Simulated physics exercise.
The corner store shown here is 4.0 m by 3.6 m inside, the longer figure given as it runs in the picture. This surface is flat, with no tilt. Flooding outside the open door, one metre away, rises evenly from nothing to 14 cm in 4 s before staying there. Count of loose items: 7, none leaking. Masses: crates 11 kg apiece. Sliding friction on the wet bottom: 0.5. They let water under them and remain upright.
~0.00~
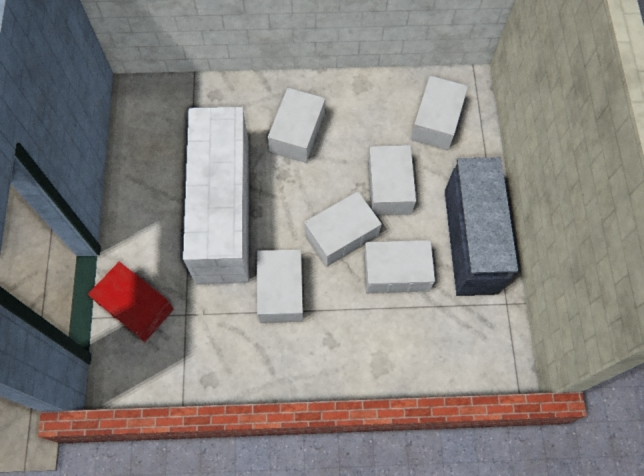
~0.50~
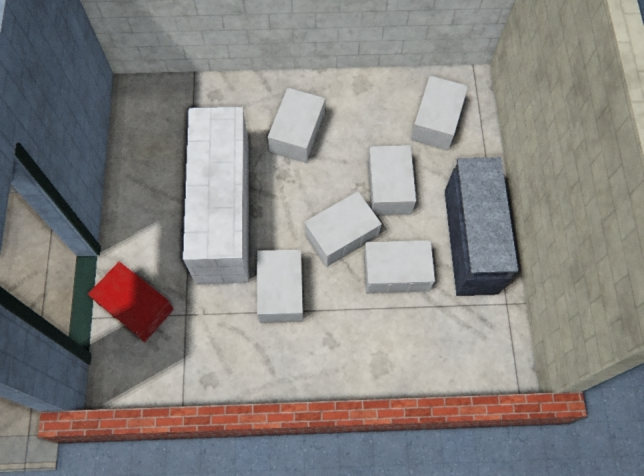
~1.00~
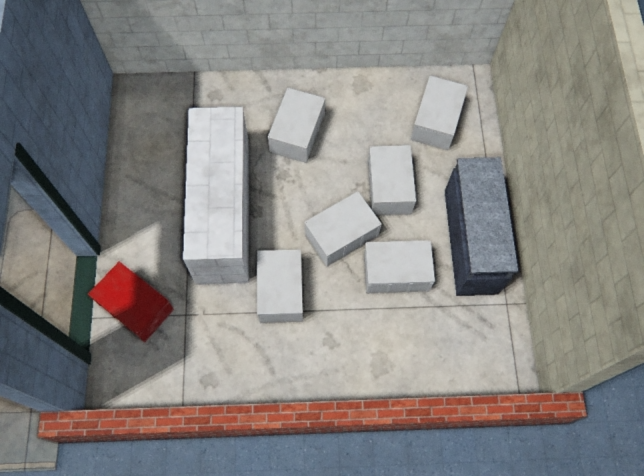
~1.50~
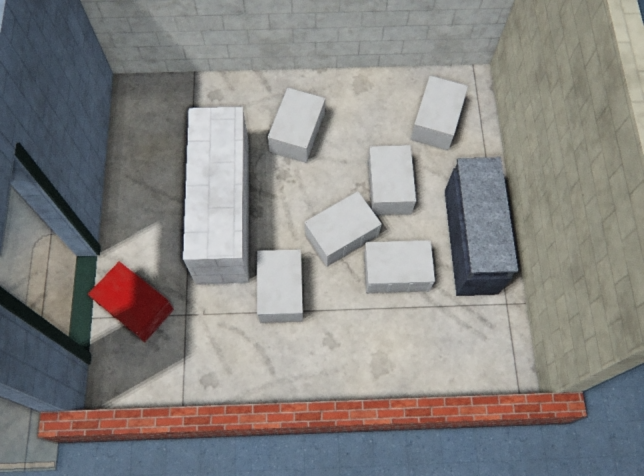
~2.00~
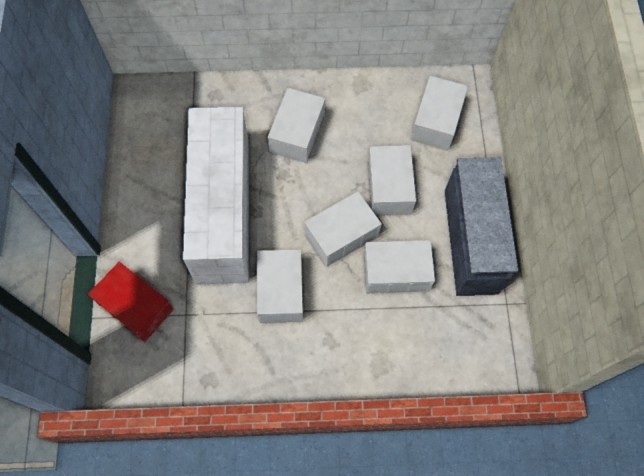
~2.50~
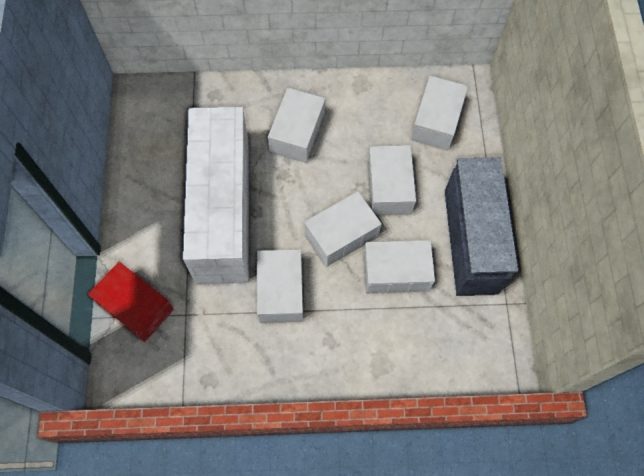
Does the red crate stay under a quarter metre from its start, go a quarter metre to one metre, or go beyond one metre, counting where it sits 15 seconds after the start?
It will likely make a long trip.
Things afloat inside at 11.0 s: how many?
At that moment 1.
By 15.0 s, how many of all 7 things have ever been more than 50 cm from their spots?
The total is 1.
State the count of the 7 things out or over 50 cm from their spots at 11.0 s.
1.
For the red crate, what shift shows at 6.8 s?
Displacement by then near 80 cm.
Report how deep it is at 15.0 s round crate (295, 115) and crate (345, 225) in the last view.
I'd put it at 5 cm and 5 cm respectively.
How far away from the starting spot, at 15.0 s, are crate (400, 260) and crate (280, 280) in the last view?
40 cm and 40 cm respectively.
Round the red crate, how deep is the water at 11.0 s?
8 cm, roughly.
After 3.5 s the red crate is near (140, 296), 0.1 m from its start, aground; 0 afloat.
After 6.8 s the red crate is near (223, 315), 0.9 m from its start, aground; 0 afloat.
After 11.0 s the red crate is near (483, 326), 3.2 m from its start, afloat; 1 afloat.
After 15.0 s the red crate is near (505, 321), 3.3 m from its start, afloat; 7 afloat.
